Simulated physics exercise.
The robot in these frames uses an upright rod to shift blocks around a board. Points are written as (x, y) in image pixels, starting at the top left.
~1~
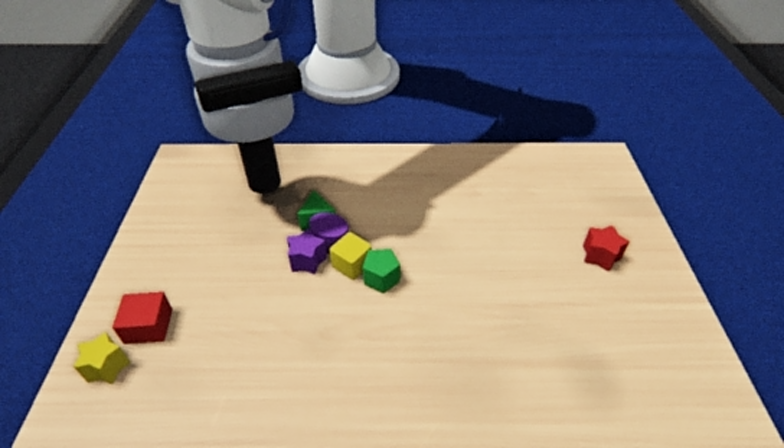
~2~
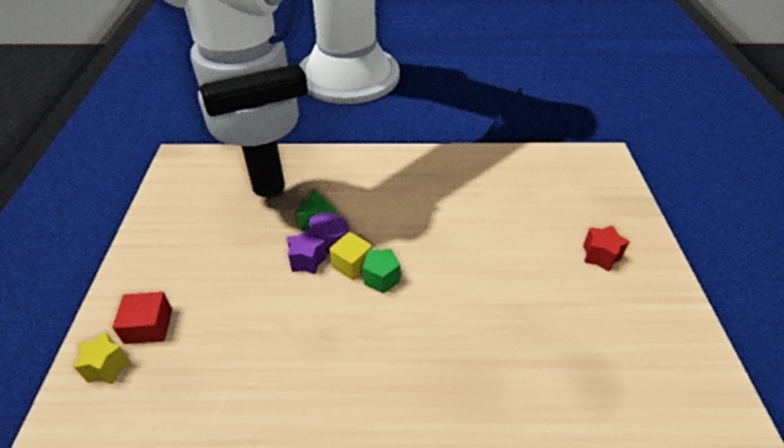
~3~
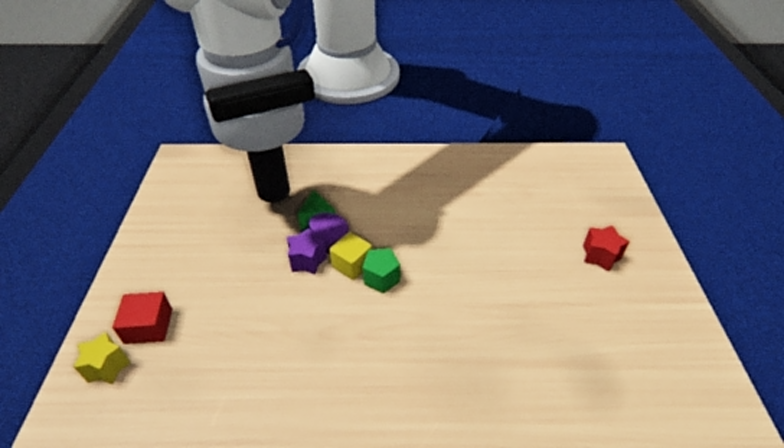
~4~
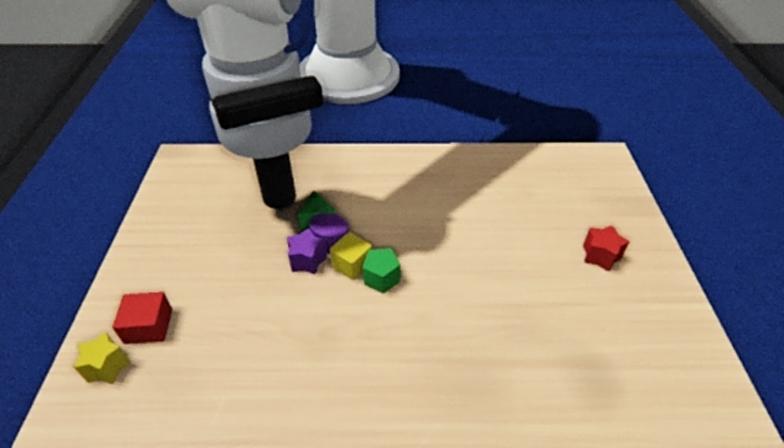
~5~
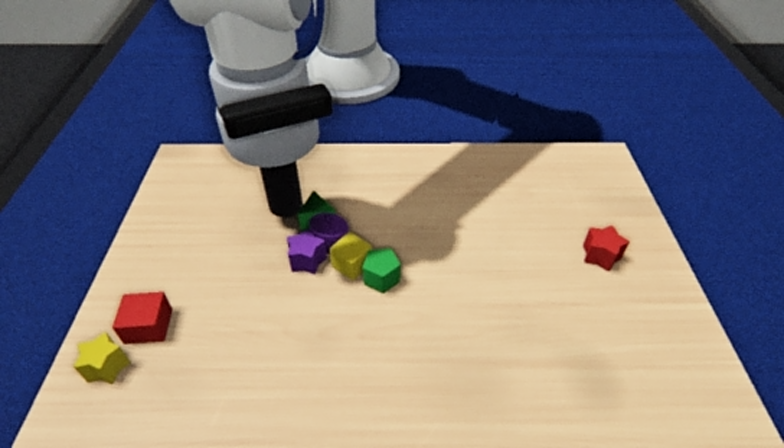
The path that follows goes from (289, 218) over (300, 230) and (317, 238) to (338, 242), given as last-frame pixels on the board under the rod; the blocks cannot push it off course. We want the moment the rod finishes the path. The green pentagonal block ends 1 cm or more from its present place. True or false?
My answer: True.
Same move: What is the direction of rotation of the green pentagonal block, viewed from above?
Short answer: Counterclockwise.
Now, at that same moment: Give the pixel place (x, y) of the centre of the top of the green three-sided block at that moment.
Its top middle is near (346, 204).
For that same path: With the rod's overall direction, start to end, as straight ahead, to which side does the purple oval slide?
Taking start-to-end as forward, the block's sideways shift goes to the left.
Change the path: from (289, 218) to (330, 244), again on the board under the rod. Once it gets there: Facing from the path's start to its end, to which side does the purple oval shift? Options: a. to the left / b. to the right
a - to the left.
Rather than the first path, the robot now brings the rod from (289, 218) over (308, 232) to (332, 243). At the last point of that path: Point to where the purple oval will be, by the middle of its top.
Roughly at (366, 229).
On the path given first. Halfway along, rod (306, 223); green three-sided block (333, 203), turned 30° anticlockwise; purple oval (343, 226), turned 15° clockwise; green pentagonal block (387, 267).
At the end, rod (337, 230); purple star block (312, 246), turned 45° clockwise; green three-sided block (346, 204), turned 90° anticlockwise; purple oval (371, 227), turned 30° clockwise; green pentagonal block (390, 273), turned 30° anticlockwise.
